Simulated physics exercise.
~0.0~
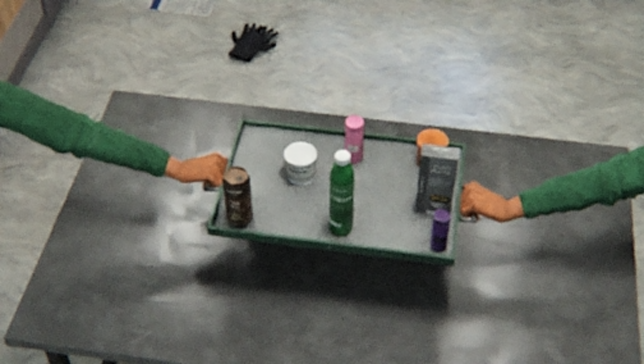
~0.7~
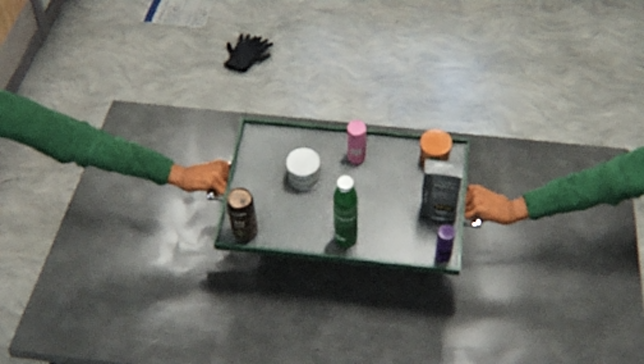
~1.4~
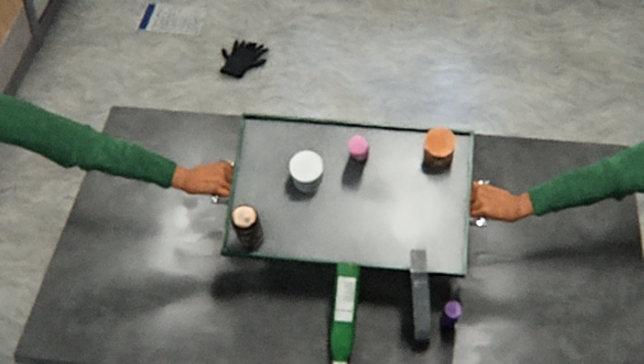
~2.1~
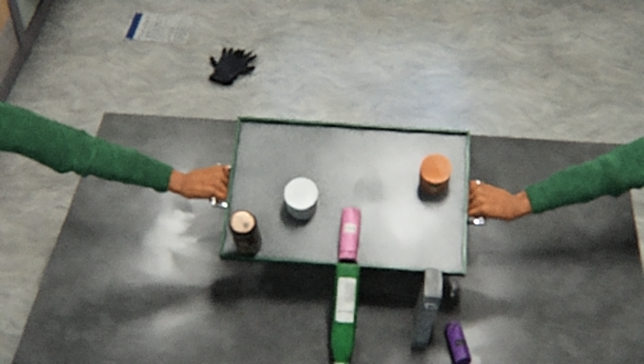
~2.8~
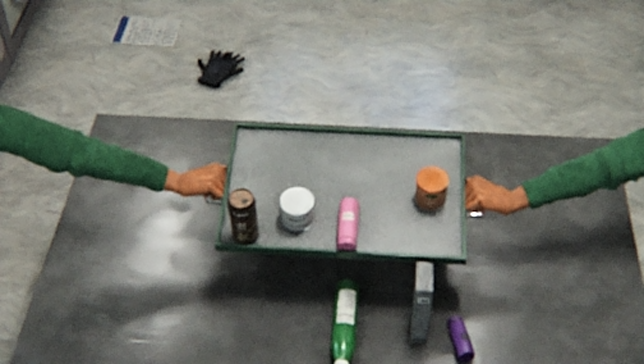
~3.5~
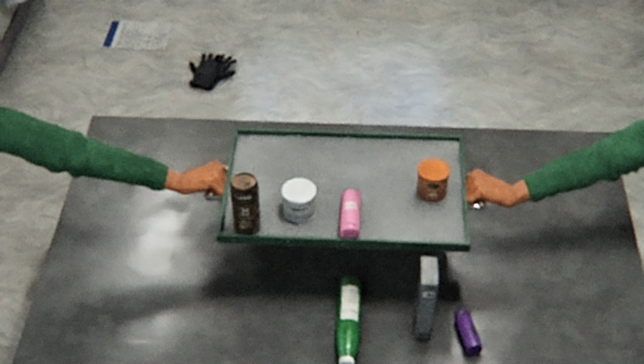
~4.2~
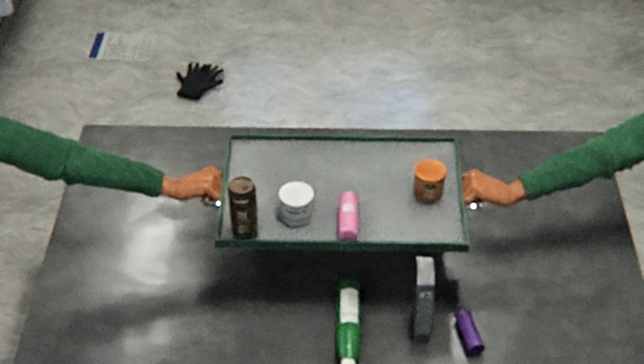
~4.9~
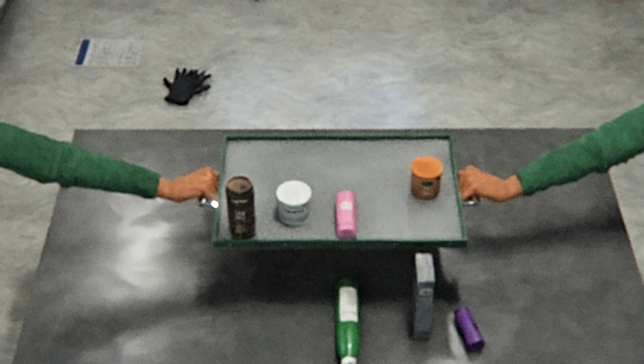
A tray tips toward the viewer, dropping three items and toppling a pink shaker aboard.
